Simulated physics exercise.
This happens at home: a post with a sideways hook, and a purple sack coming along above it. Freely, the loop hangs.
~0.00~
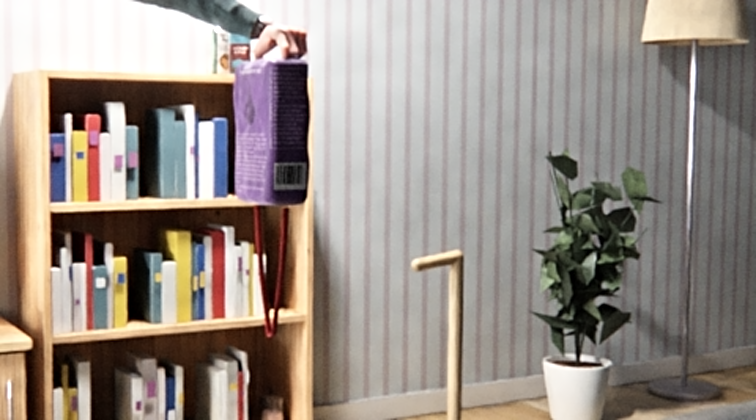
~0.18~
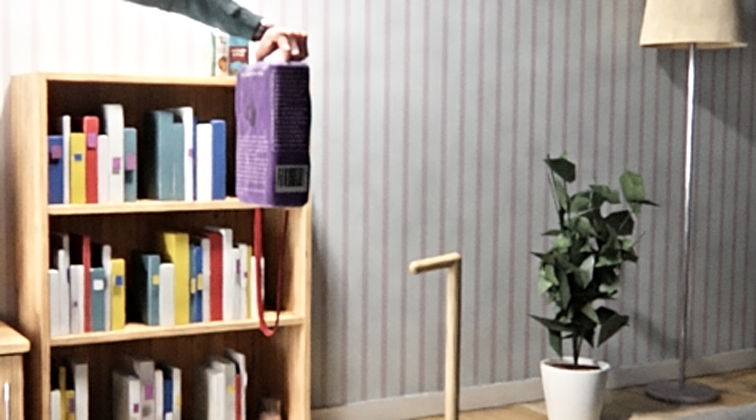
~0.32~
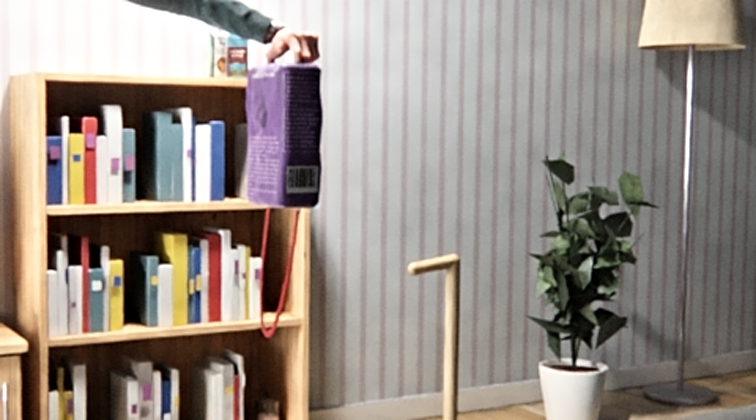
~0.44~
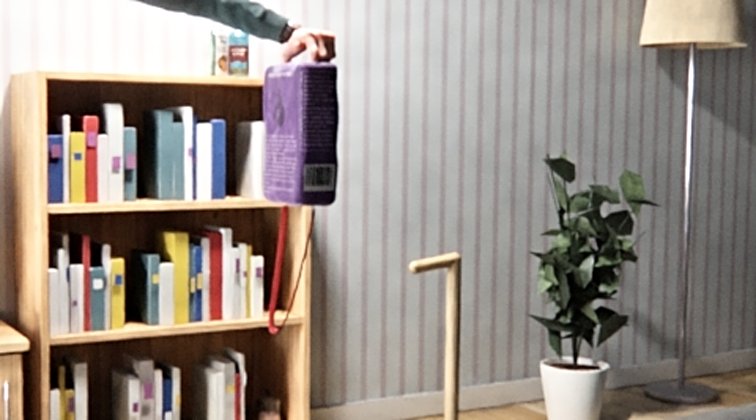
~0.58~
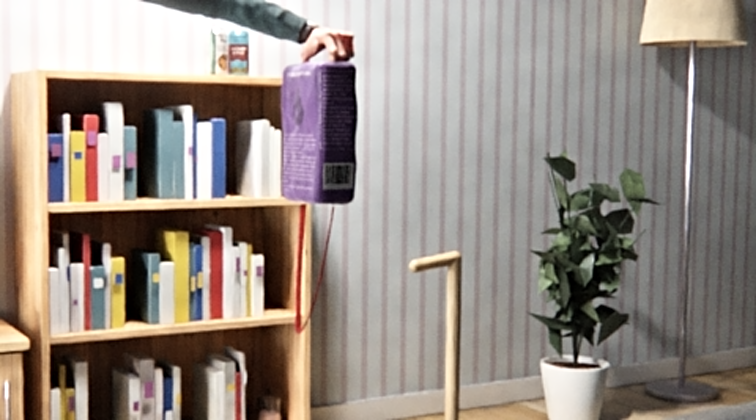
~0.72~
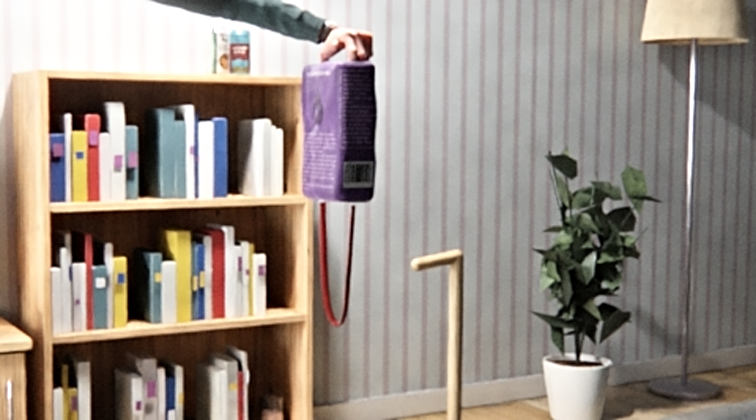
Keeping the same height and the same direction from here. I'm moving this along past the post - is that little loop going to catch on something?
Yes, it will catch.
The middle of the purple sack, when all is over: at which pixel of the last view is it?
Near (533, 132).
After 1.46 s, sack nearing the post near (428, 132).
After 2.10 s, sack past the post near (499, 133).
In the end, sack past the post near (533, 133); loop tight round the post, hand stopped. The purple sack is jerked back by its loop.
